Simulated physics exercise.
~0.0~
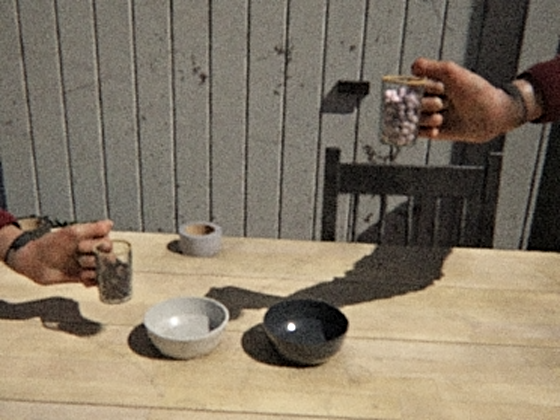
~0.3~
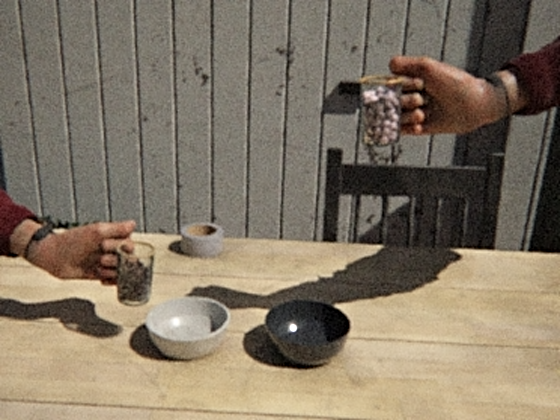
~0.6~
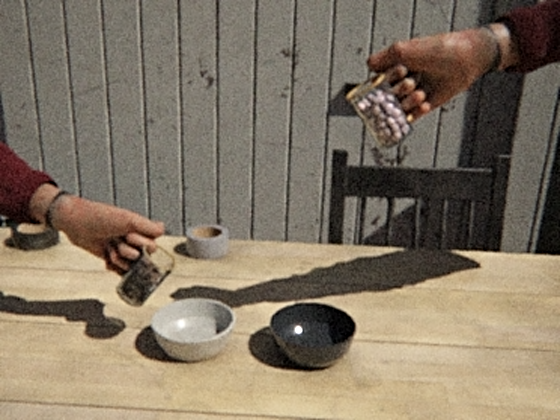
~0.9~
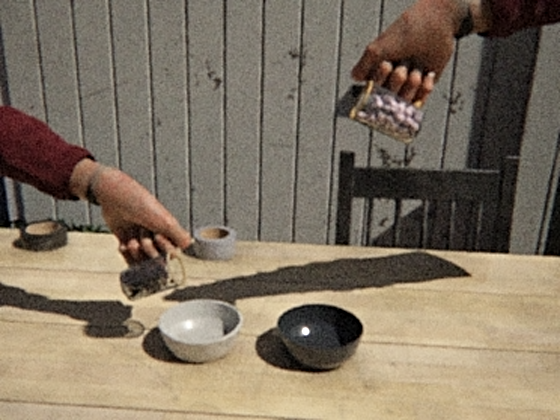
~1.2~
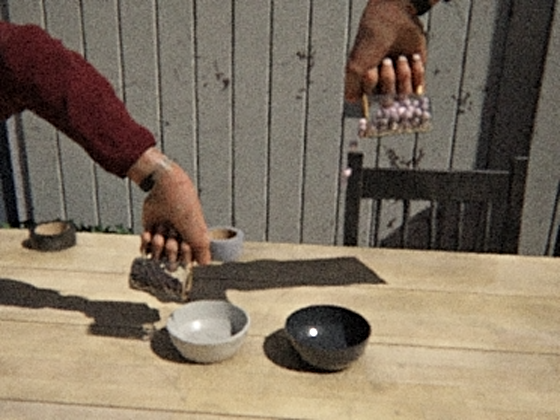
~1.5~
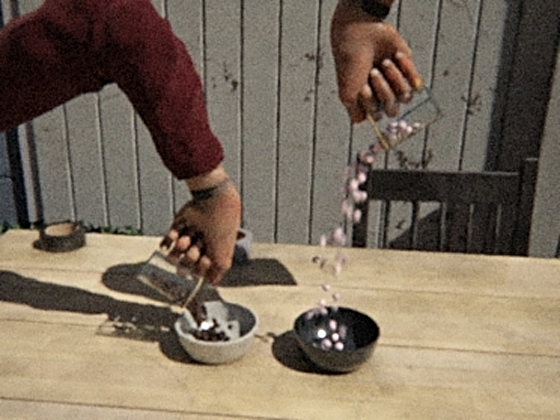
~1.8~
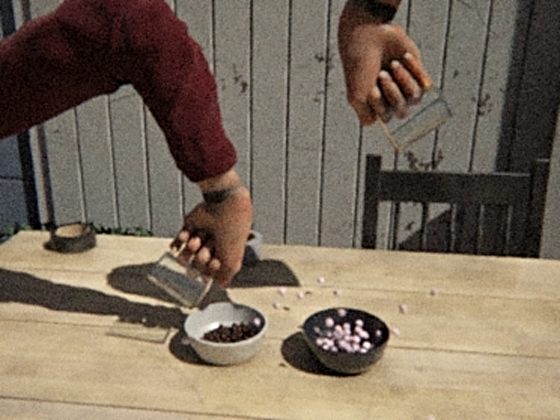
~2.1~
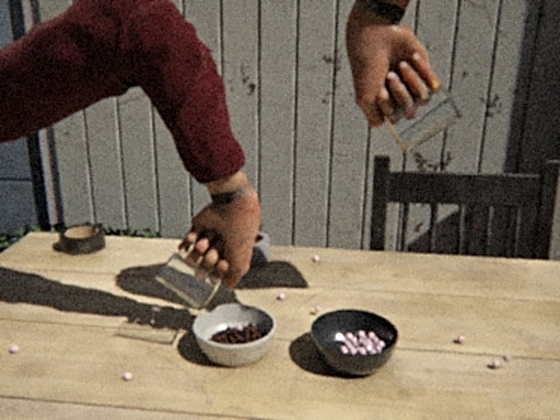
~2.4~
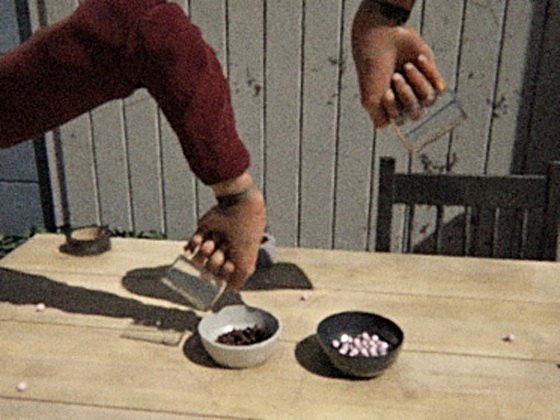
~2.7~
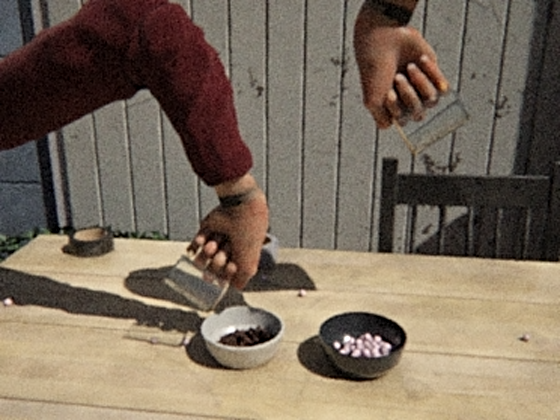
At a pale wooden table before a plank wall, two hands tip clear cups over two bowls, the left held low, the right high; dark pieces drop neatly into the white bowl, while pink ones fall into the black bowl, some bouncing out and scattering across the tabletop.
